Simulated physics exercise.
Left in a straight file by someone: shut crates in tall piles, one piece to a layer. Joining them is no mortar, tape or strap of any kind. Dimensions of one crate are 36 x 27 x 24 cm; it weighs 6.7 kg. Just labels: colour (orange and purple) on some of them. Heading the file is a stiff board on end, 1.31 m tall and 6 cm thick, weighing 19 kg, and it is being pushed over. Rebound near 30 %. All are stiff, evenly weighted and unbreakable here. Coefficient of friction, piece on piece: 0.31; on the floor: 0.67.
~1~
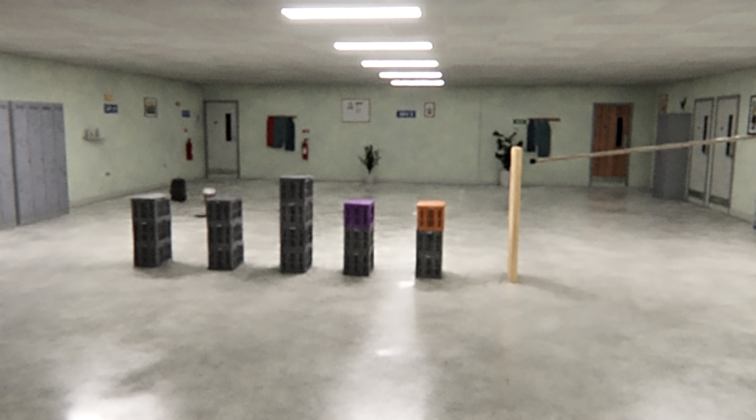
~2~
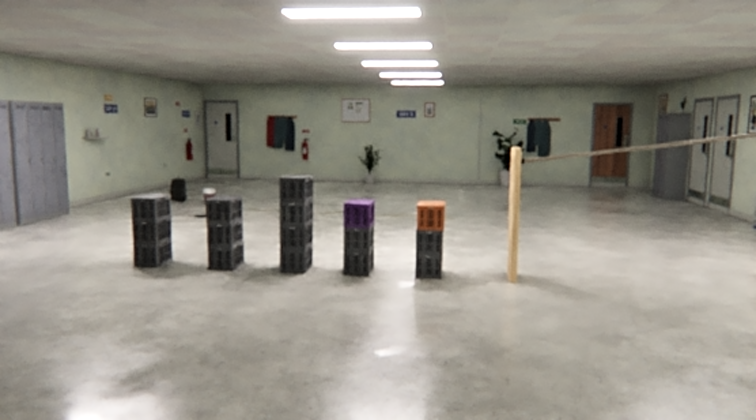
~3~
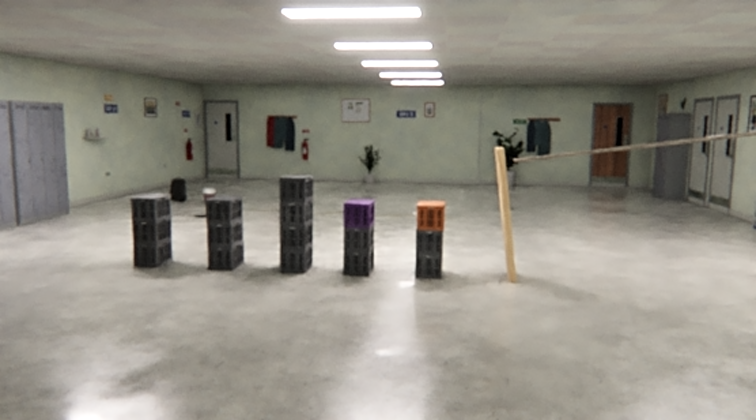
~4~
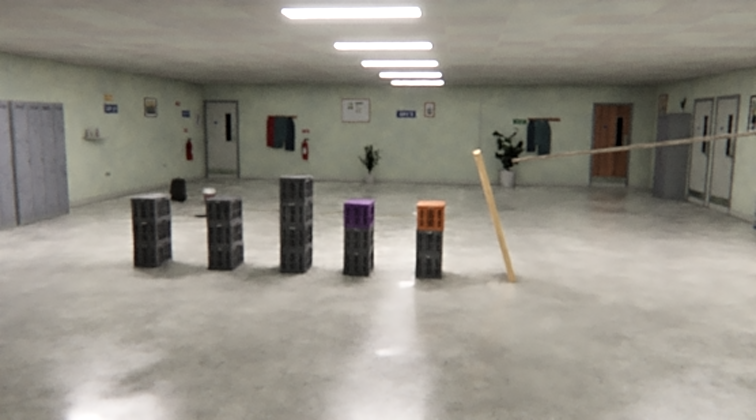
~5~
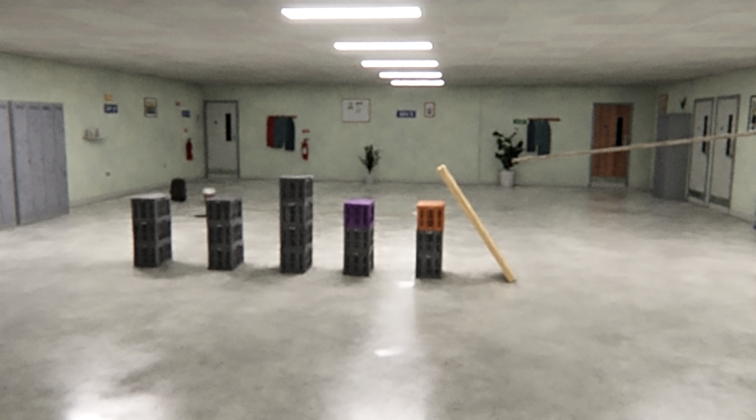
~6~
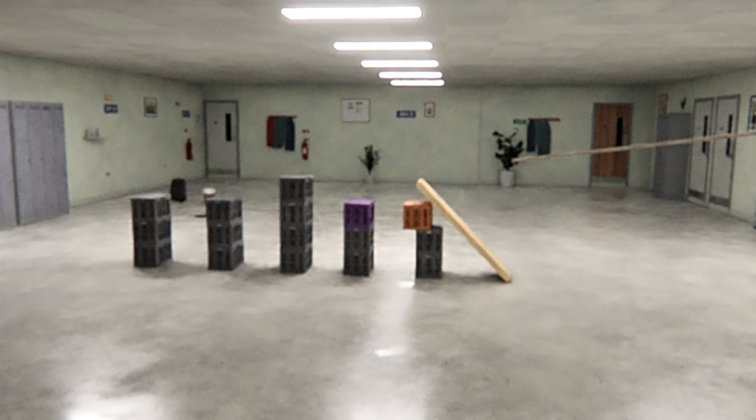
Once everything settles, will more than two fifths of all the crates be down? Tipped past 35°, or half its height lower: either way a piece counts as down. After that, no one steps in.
No, fewer than that.
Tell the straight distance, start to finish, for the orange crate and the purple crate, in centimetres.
Distances: Orange 70, purple 0 (cm).
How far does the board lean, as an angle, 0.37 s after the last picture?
Around 55 degrees.
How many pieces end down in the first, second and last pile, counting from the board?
By pile: First 1, second 0, last 0.
Then, 0.17 s later than the last frame, board 52° from upright; none of the 16 crates down, 2 disturbed; orange crate tilted 21°.
Then, 0.37 s later than the last frame, board 57° from upright; 1 of the 16 crates down; orange crate on its side.
When it is over, board 57° from upright; 1 of the 16 crates down; orange crate on its side; purple crate unmoved. That is 6 per cent. In pixels of the last frame, middles, orange crate near (386, 258), purple crate near (359, 213).
